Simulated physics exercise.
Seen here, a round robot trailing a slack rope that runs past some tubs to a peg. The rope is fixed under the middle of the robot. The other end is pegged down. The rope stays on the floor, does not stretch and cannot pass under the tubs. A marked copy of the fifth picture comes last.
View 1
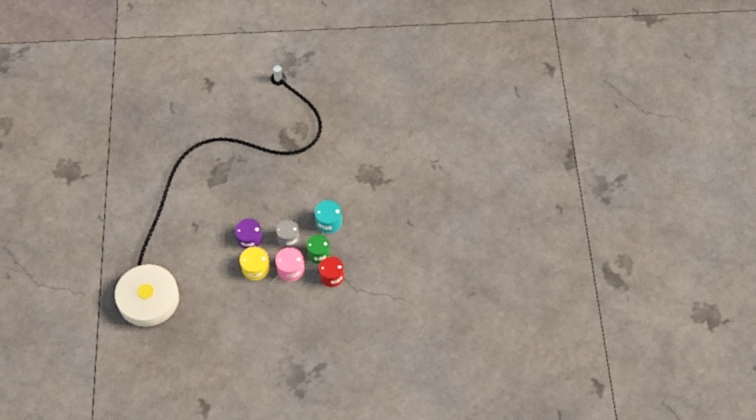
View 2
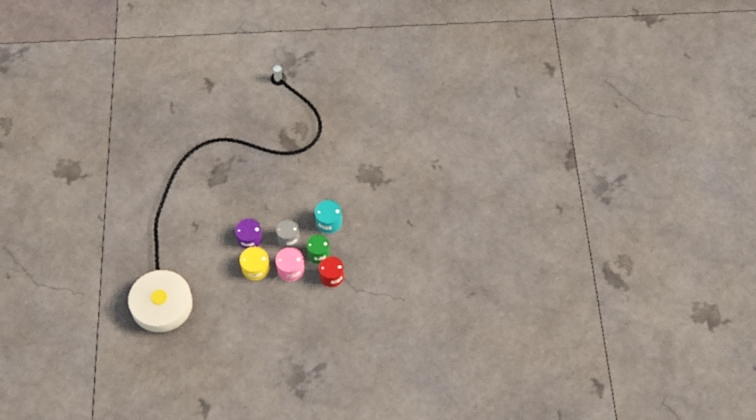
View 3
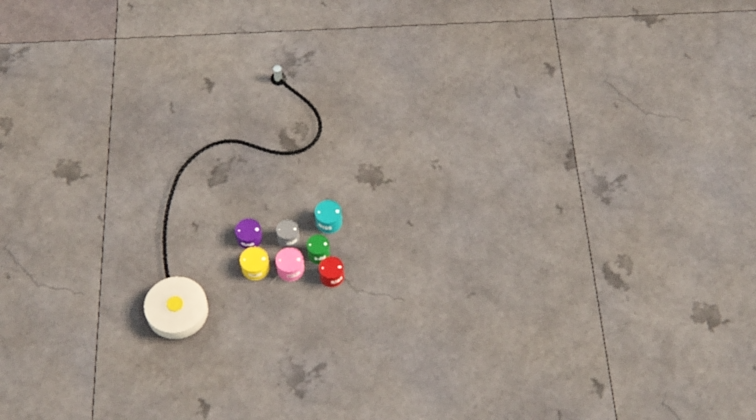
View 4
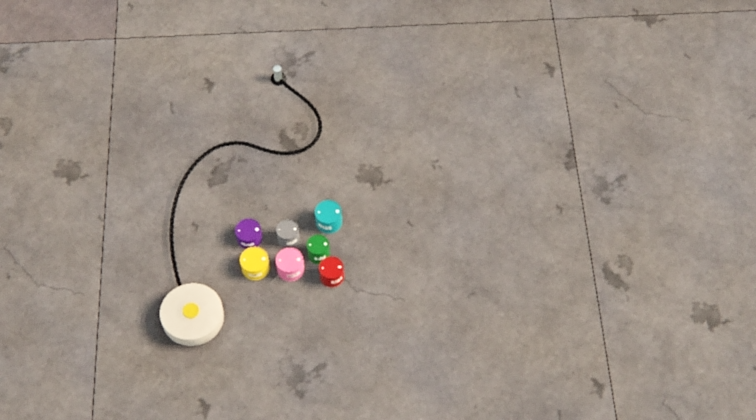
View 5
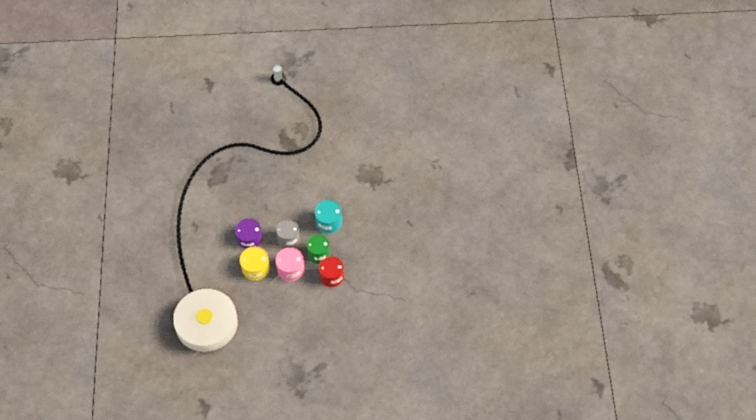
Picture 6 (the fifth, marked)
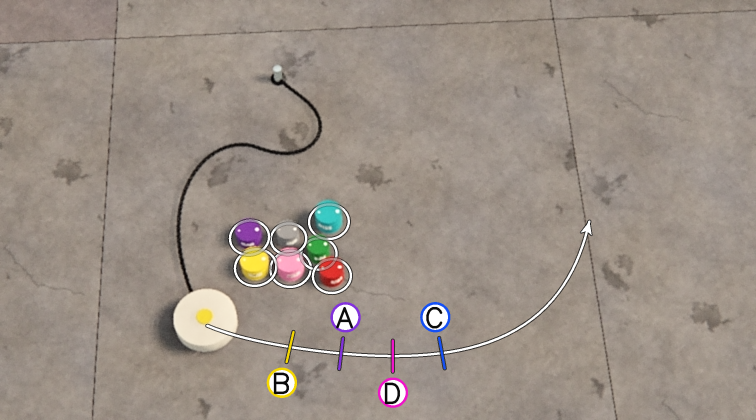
A round white robot with a yellow dot, tied by a black cord to a small peg, slid a short way right and slightly down across the stone floor, while the seven colourful tubs stayed still.
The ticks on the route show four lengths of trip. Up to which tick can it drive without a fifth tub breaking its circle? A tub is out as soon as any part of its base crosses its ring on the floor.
Stop at C.
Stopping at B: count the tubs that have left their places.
The count is none.
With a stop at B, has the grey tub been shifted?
No.
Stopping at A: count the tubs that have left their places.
The count is none.
On the marked copy, A at (341, 354); B at (290, 347); C at (442, 353); D at (393, 356); the route from (207, 326) via (439, 353) to (589, 221).
Following C. Soon after the start, robot (287, 342).
Later, robot (369, 351).
In the end, robot (442, 349); pink tub (294, 265); yellow tub (276, 248); grey tub (294, 232); purple tub (273, 225); two over the rings.
As for the rest, A is within the limit but short; B is within the limit but short; D is within the limit but short.
